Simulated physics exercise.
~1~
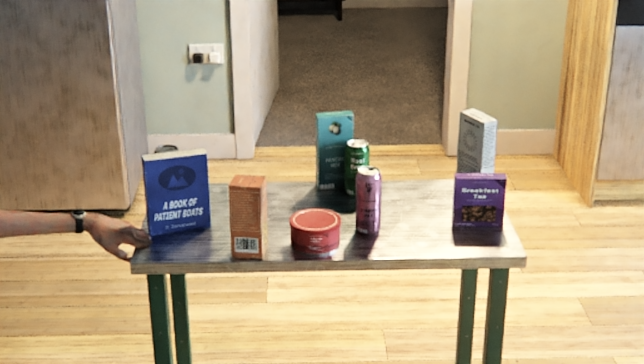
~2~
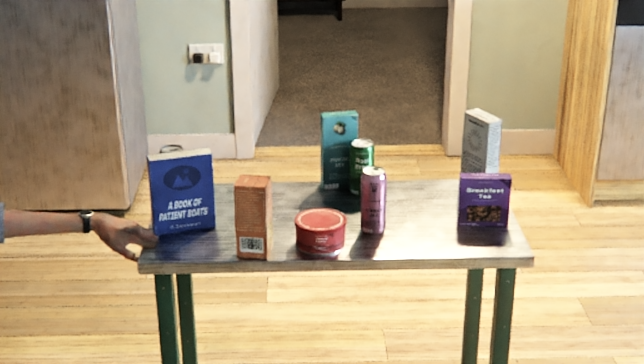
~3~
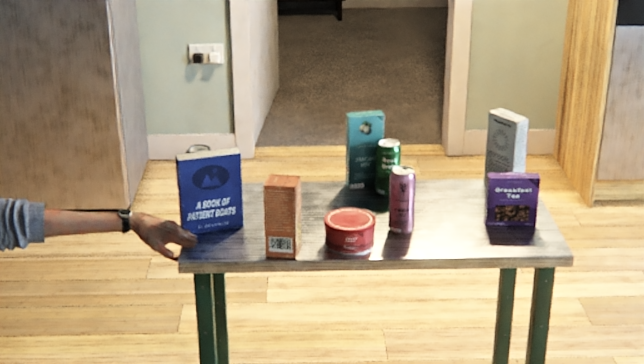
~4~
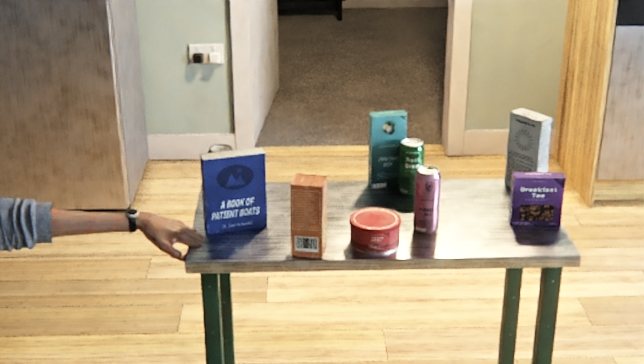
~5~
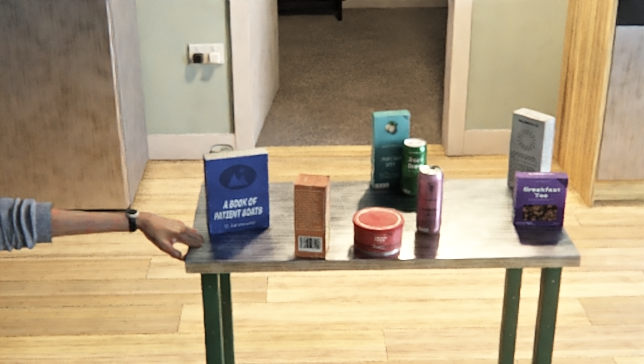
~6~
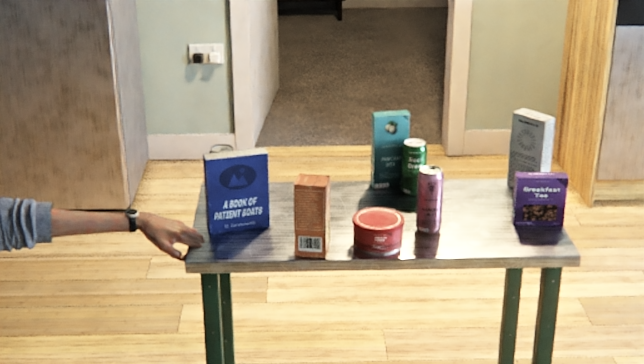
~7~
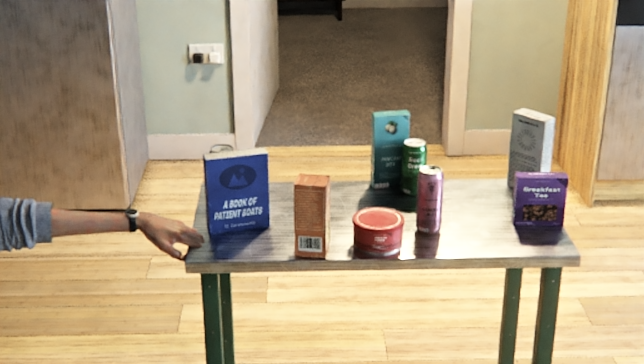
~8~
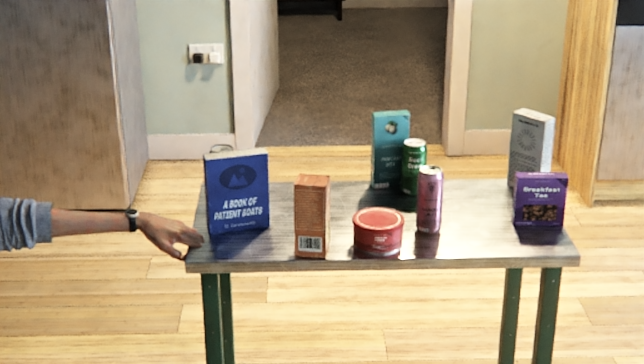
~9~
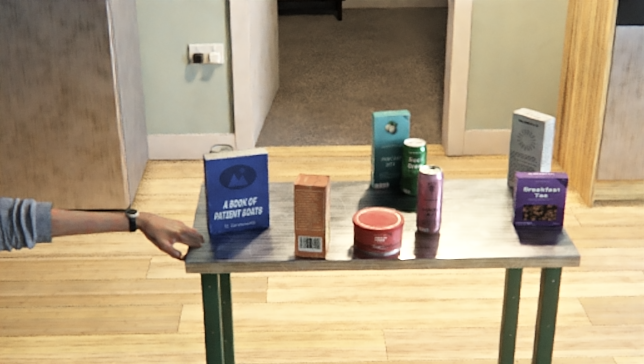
A light table holding a blue book, an orange carton, a red tub, cans and several boxes slid a short way to the right, with a hand at its left edge, then stopped and stayed still with everything upright on top.
